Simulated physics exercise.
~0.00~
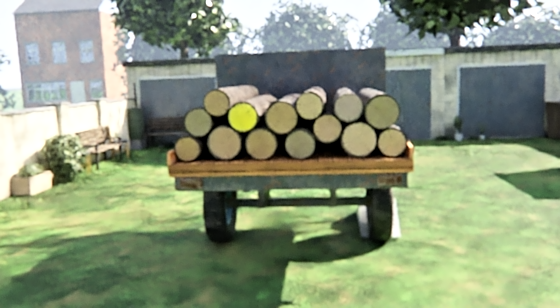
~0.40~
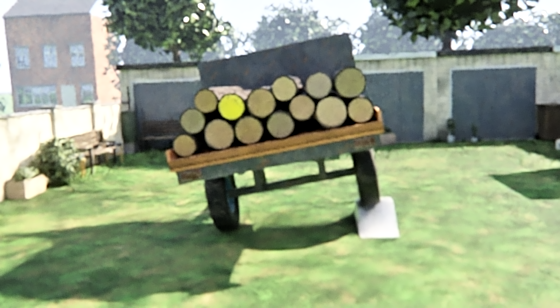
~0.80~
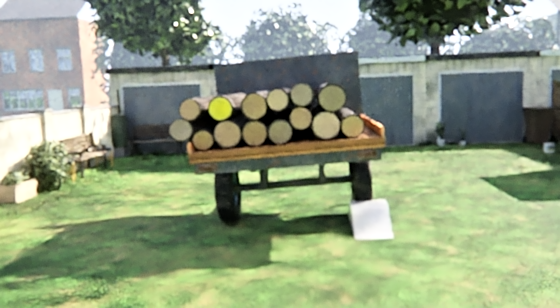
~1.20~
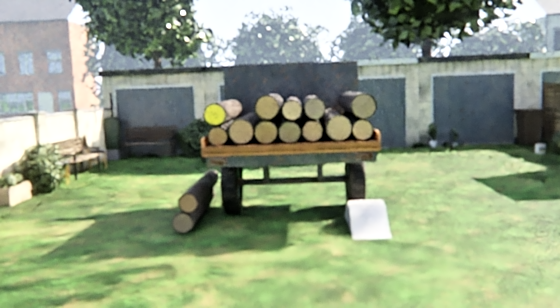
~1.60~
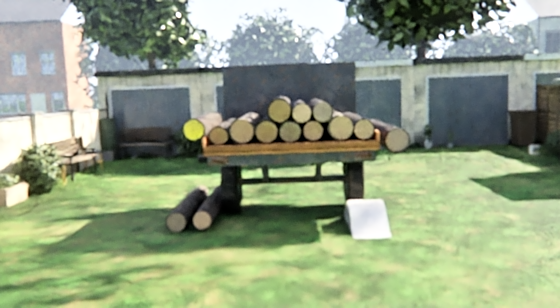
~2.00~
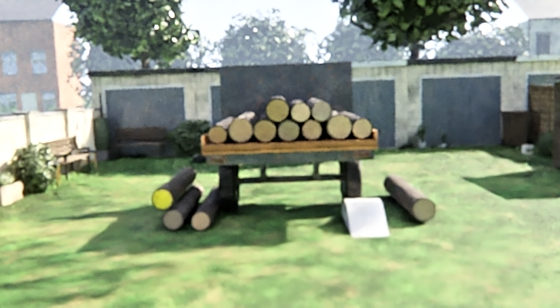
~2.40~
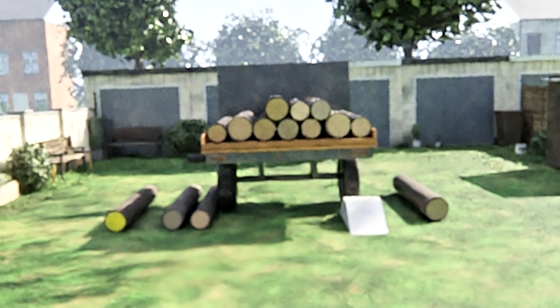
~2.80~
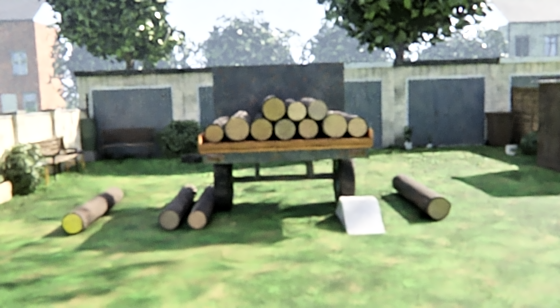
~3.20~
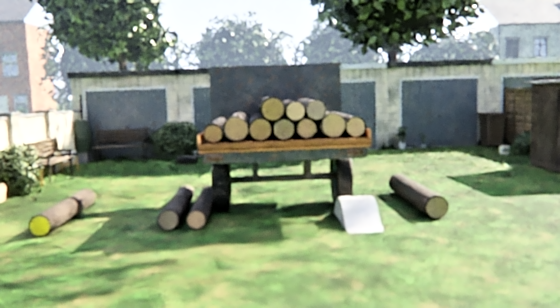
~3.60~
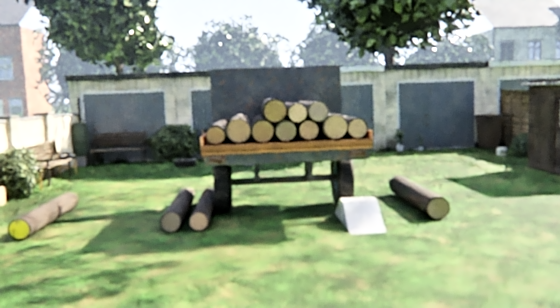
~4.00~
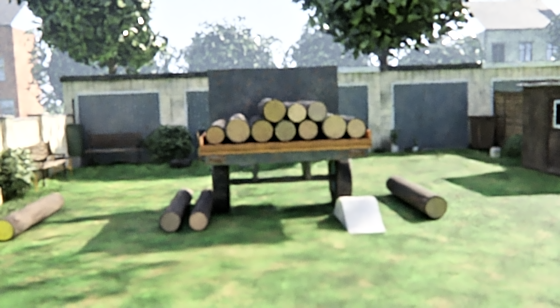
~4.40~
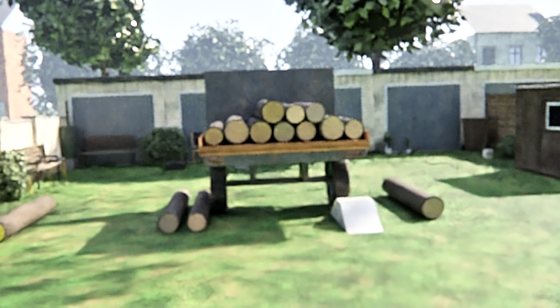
A trailer stacked with logs tilted as one wheel went over a small ramp, then levelled out and stopped, and four logs tumbled off, the yellow-ended one dropping over the left side and rolling across the grass before coming to rest.
